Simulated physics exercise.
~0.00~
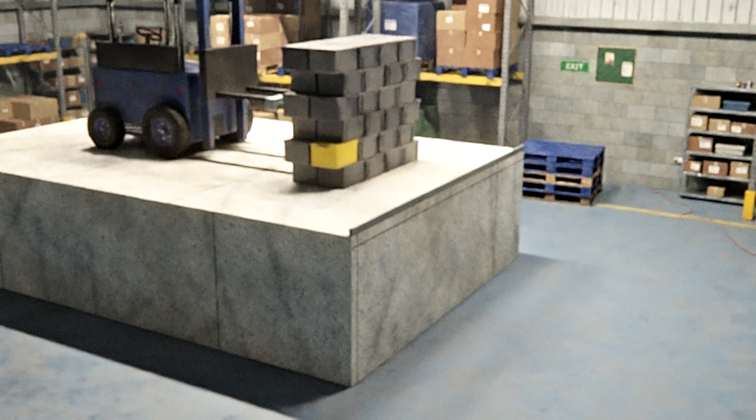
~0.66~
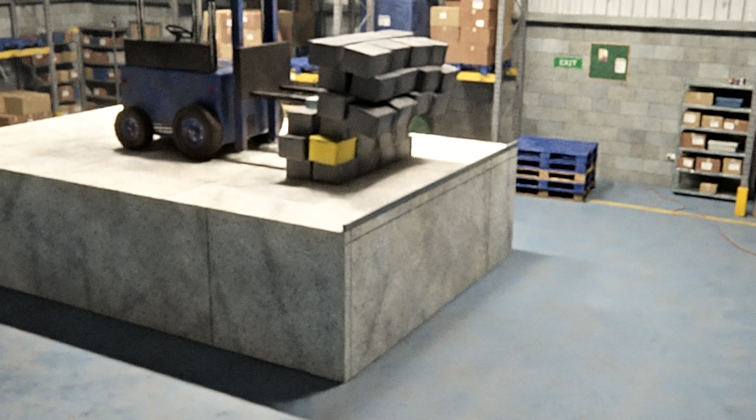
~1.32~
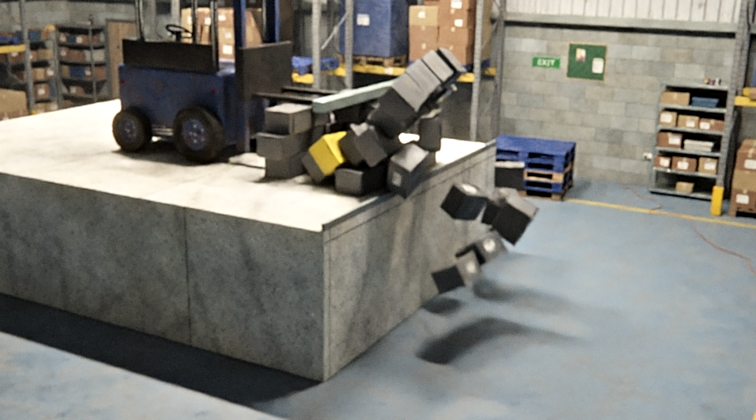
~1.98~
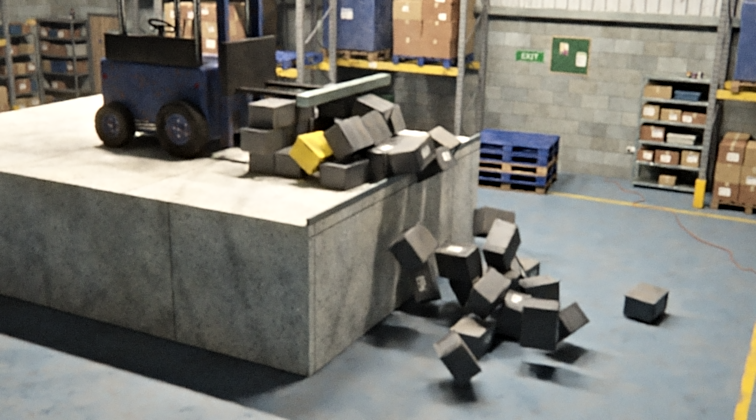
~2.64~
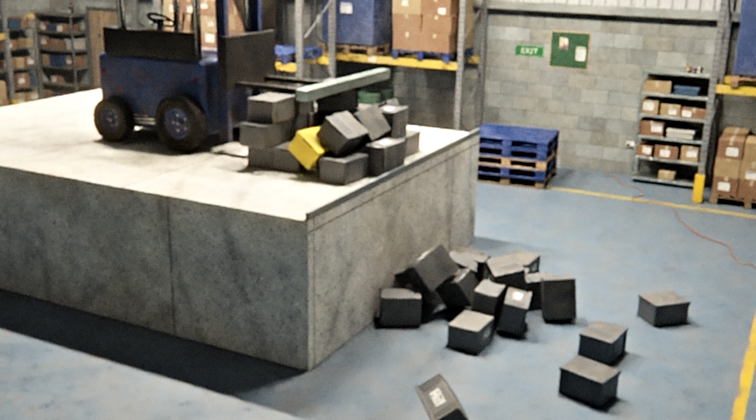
A blue lift truck pushed a beam into a stack of dark boxes on a raised platform, tipping the upper rows to the right until many tumbled over the edge onto the floor, while the yellow one stayed on top, tilted among the jumbled rest.
